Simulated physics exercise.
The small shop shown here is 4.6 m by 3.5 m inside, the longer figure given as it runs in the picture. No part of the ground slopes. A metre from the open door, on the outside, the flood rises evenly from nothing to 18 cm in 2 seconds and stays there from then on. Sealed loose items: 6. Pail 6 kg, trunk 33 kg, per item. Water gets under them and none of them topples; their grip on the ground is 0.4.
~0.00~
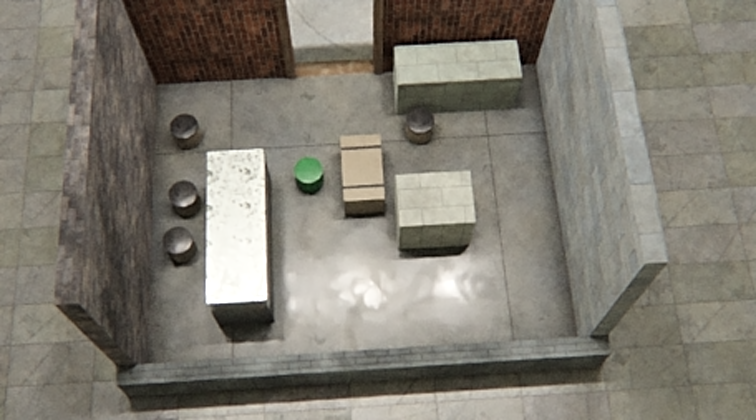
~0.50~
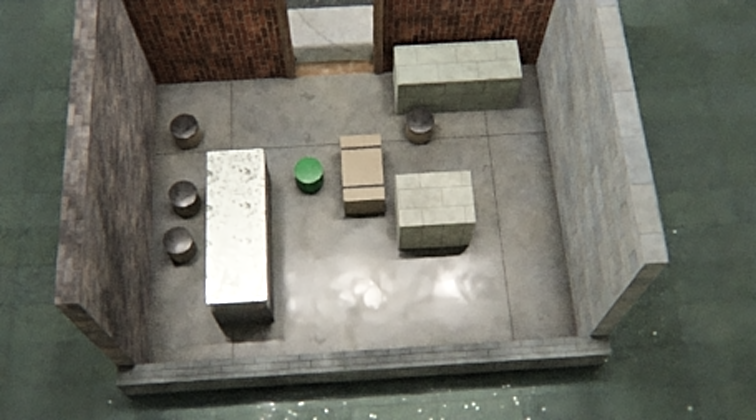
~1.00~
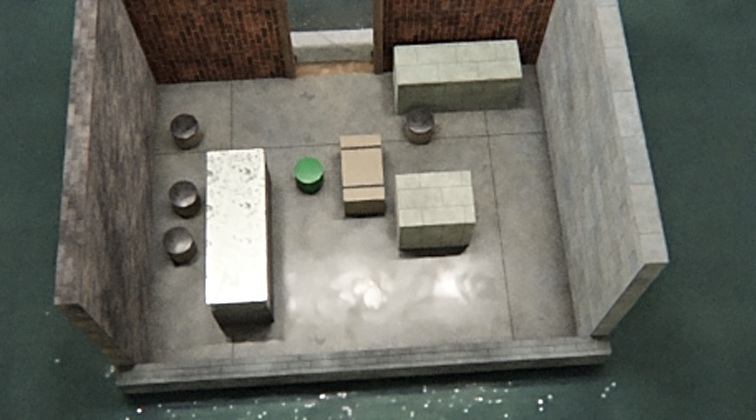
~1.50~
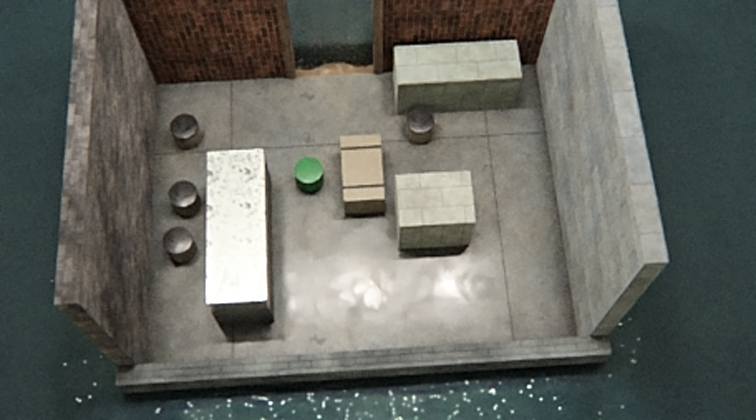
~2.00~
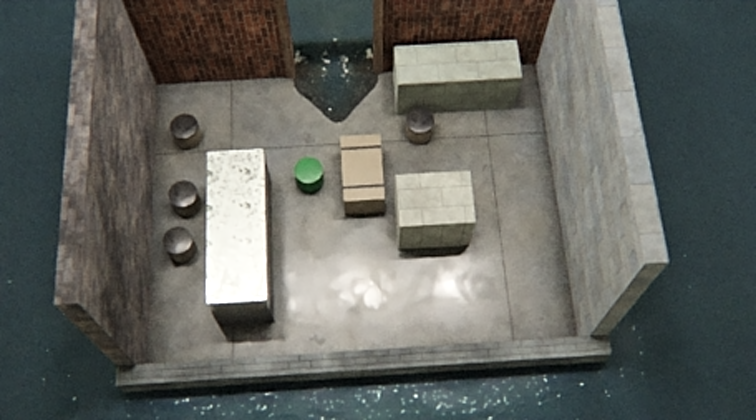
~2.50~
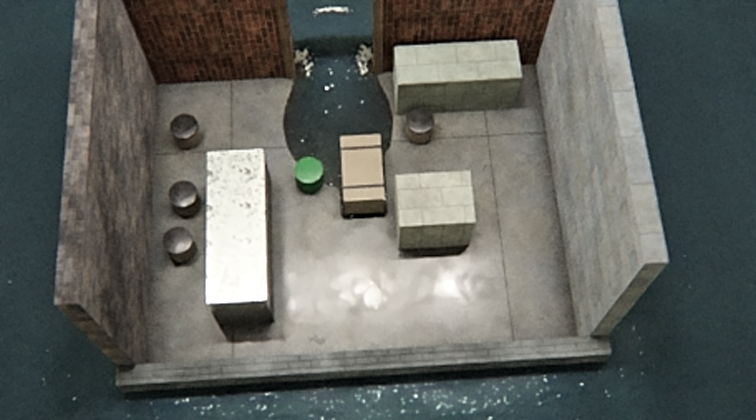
Dark water surrounds the small shop, then spreads through the open door across the floor.
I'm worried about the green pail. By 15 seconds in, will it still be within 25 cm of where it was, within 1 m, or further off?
Looks like it will get pushed a long way.
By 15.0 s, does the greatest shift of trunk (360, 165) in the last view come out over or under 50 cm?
Looking at it, I'd say higher.
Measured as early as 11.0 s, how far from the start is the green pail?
Shift by then: About 200 cm.
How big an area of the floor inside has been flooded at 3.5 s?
About 4.5 m2.
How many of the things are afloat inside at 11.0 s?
Count at that moment: 2.
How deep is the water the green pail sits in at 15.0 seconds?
I'd say around 11 cm.
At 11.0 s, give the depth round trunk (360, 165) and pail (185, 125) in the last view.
Roughly 6 and 5 cm.
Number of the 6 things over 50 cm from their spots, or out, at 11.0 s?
By that time the total stands at 1.
After 3.5 s the green pail is near (299, 203), 0.4 m from its start, aground; 0 afloat.
After 6.8 s the green pail is near (329, 307), 1.6 m from its start, aground; 0 afloat.
After 11.0 s the green pail is near (371, 333), 2.0 m from its start, afloat; 2 afloat.
After 15.0 s the green pail is near (349, 319), 1.8 m from its start, afloat; 6 afloat.
